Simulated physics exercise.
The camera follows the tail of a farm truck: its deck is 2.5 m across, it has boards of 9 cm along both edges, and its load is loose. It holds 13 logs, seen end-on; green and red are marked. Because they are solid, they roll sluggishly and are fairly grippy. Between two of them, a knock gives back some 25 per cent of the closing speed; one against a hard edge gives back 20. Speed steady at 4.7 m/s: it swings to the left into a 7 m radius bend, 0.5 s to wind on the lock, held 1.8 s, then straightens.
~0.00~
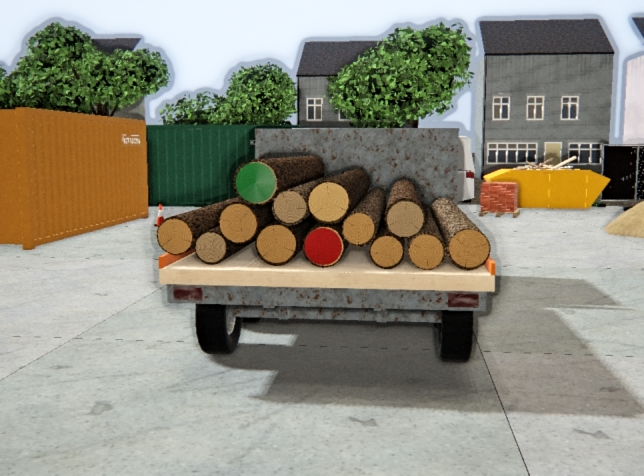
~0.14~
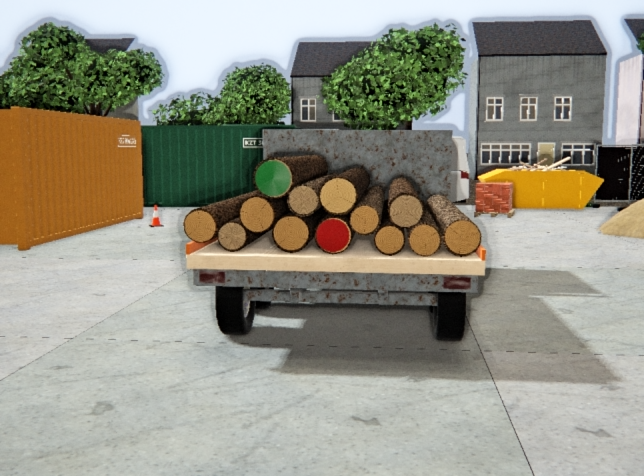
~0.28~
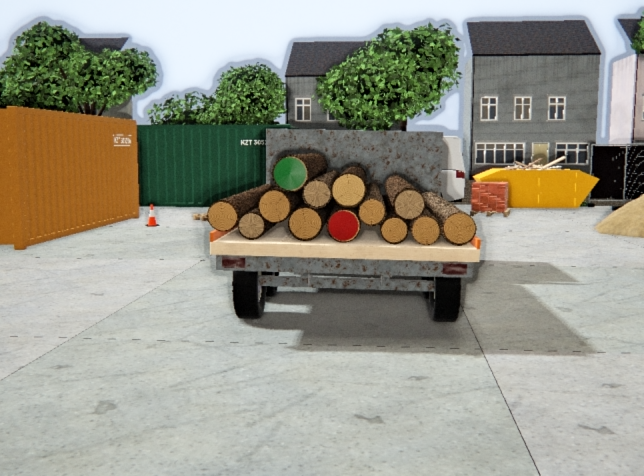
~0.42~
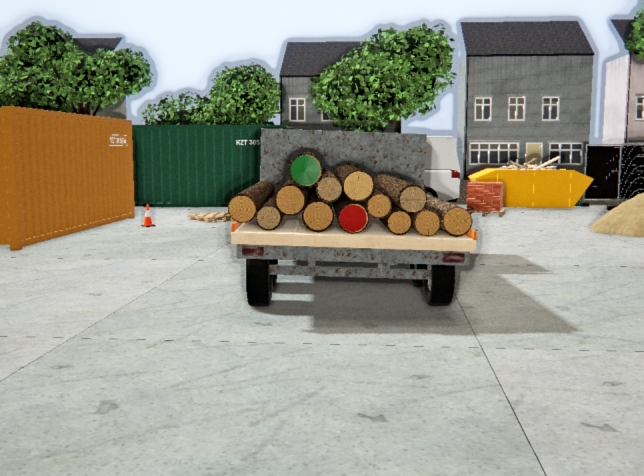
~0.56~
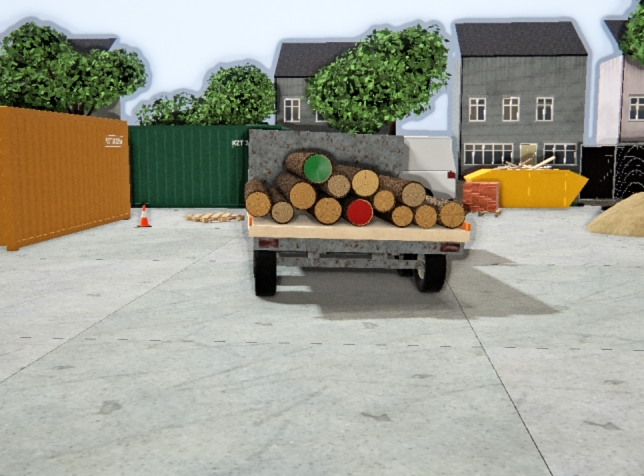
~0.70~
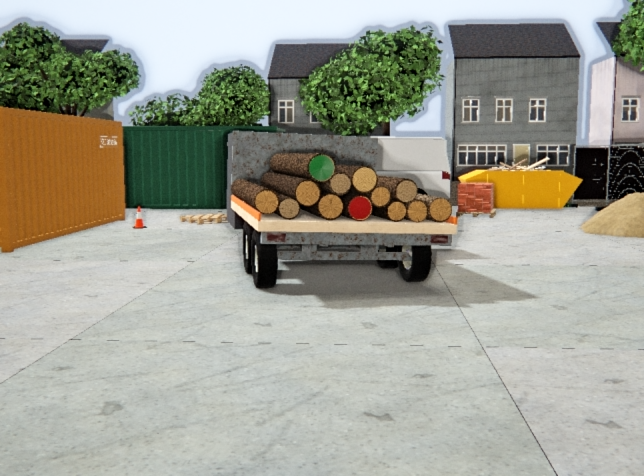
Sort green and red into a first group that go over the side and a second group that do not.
Green - second group; red - second group.
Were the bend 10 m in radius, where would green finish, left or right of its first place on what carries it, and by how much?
Result: Around 0 cm rightwards.
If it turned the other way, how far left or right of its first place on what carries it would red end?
It would end about 20 cm to the left of where it began.
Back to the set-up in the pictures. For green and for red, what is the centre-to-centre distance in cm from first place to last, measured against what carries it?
Green about 20; red about 10.
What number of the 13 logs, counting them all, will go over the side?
Tally at the end: 0.
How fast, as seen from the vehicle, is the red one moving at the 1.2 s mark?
It's travelling at about 0.1 m/s.
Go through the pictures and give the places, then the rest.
In the first picture, green at (256, 183), red at (323, 247); 7 of the 13 make up the bottom layer.
In the second picture, green at (273, 178), red at (333, 235); the deck is level.
In the third picture, green at (290, 174), red at (343, 226); the deck slopes 1° down to the right.
In the fourth picture, green at (305, 170), red at (353, 218); the deck slopes 2° down to the right.
In the fifth picture, green at (317, 169), red at (360, 212); the deck slopes 2° down to the right.
In the sixth picture, green at (321, 168), red at (360, 208); the deck slopes 2° down to the right.
After 1.2 s, green is up on others, 90 cm from the left edge, rolling right; red is on the deck, 115 cm from the right edge; 0 gone from the deck.
After 1.8 s, green is up on others, 95 cm from the left edge; no change for red; 0 gone from the deck.
After 2.5 s, no change for green, red; 0 gone from the deck.
At rest (3.3 s), green is up on others, 90 cm from the left edge; red is on the deck, 115 cm from the right edge; 0 gone from the deck.
